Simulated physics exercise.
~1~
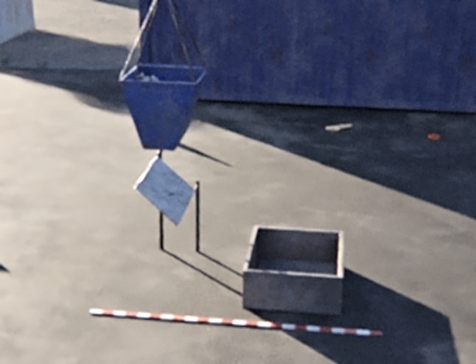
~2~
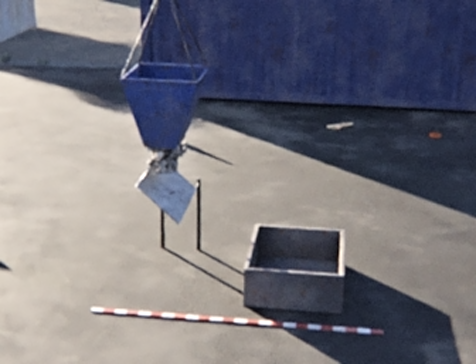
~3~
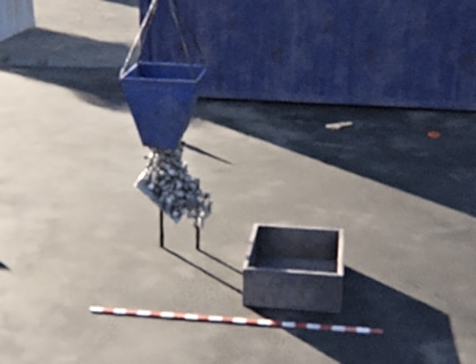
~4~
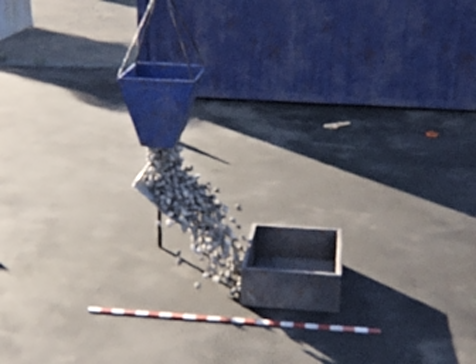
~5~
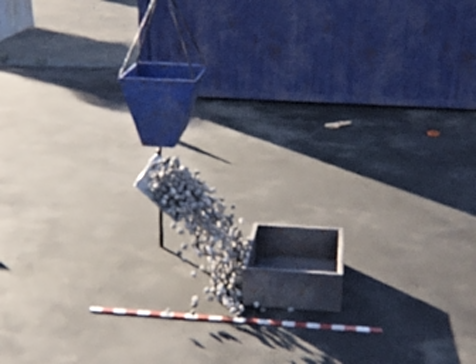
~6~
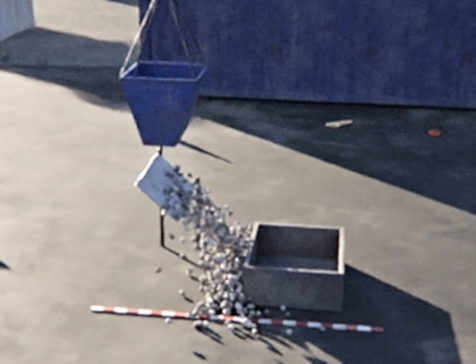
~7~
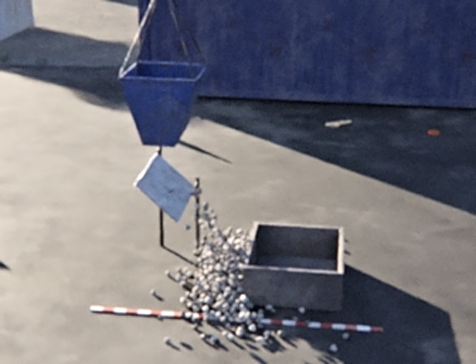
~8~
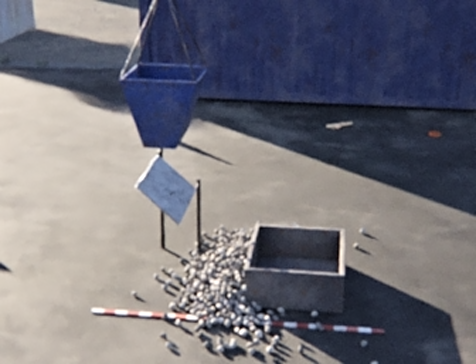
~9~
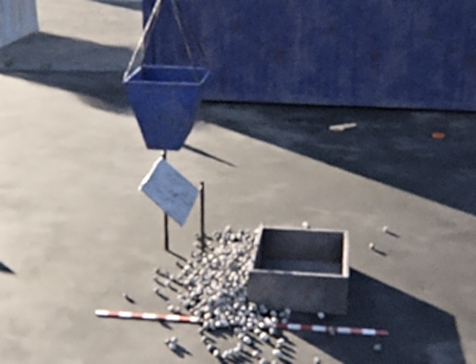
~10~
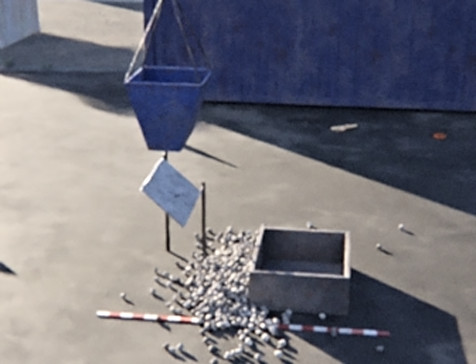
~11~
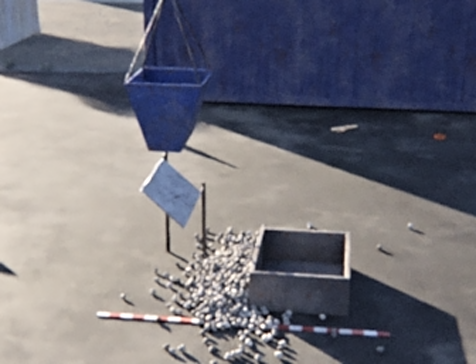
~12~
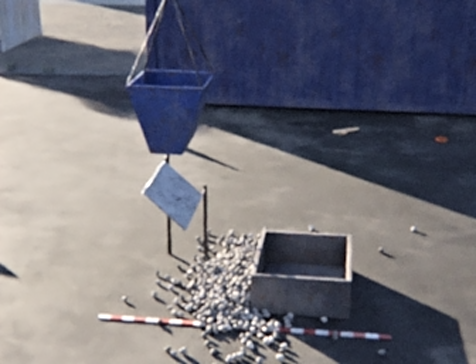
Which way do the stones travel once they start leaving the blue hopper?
The stones move down, dropping onto the tilted plate and then falling from it to the ground.
